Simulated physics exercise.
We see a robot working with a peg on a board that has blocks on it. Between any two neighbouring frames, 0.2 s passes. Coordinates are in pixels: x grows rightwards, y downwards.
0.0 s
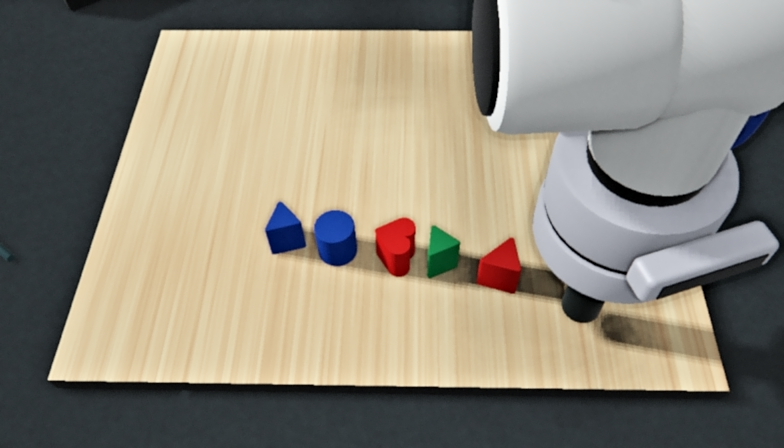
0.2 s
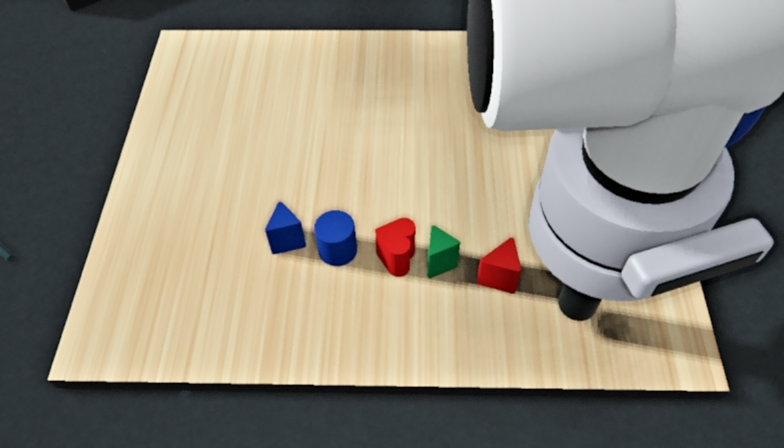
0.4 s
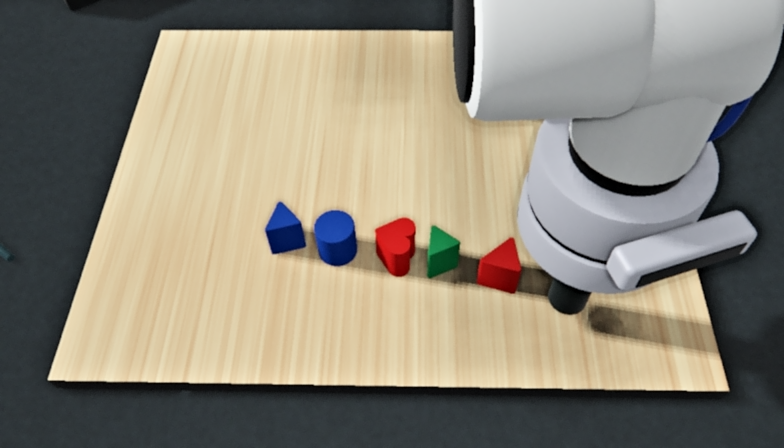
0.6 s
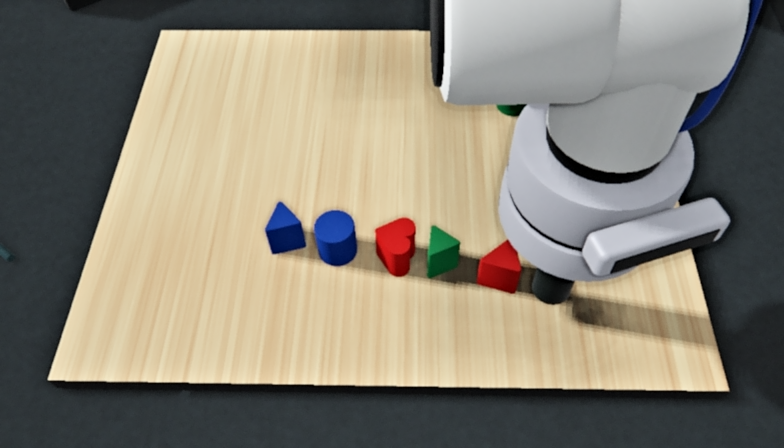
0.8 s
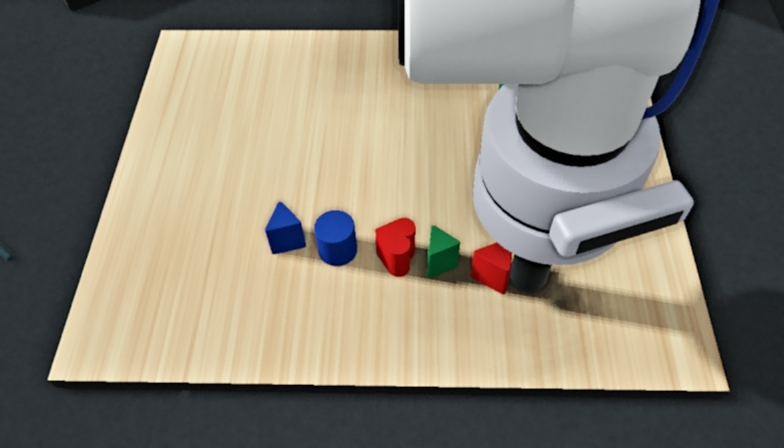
A white robot arm holding a dark peg moves left and slightly up across a wooden board, reaching the red three-sided block at the right end of a row of five blocks and nudging it slightly left.
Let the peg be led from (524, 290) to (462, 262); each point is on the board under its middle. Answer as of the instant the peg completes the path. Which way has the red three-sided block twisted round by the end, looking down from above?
Clockwise, looking down.
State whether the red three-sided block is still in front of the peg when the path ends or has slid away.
Held in front.
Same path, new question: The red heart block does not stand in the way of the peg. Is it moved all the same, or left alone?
By then it is displaced.
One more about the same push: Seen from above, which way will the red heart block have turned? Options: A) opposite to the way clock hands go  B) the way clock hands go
(A)
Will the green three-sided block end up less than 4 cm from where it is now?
My answer is yes.
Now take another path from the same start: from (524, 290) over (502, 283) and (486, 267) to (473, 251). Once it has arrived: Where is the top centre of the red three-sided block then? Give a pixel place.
My prediction: (446, 216).
The first path, step by step. Halfway along, peg at (496, 261); green three-sided block at (431, 237), turned 25° anticlockwise; red three-sided block at (469, 237), turned 25° clockwise.
At the end, peg at (464, 247); red heart block at (385, 234), turned 35° anticlockwise; green three-sided block at (413, 228), turned 35° anticlockwise; red three-sided block at (444, 218), turned 40° clockwise.
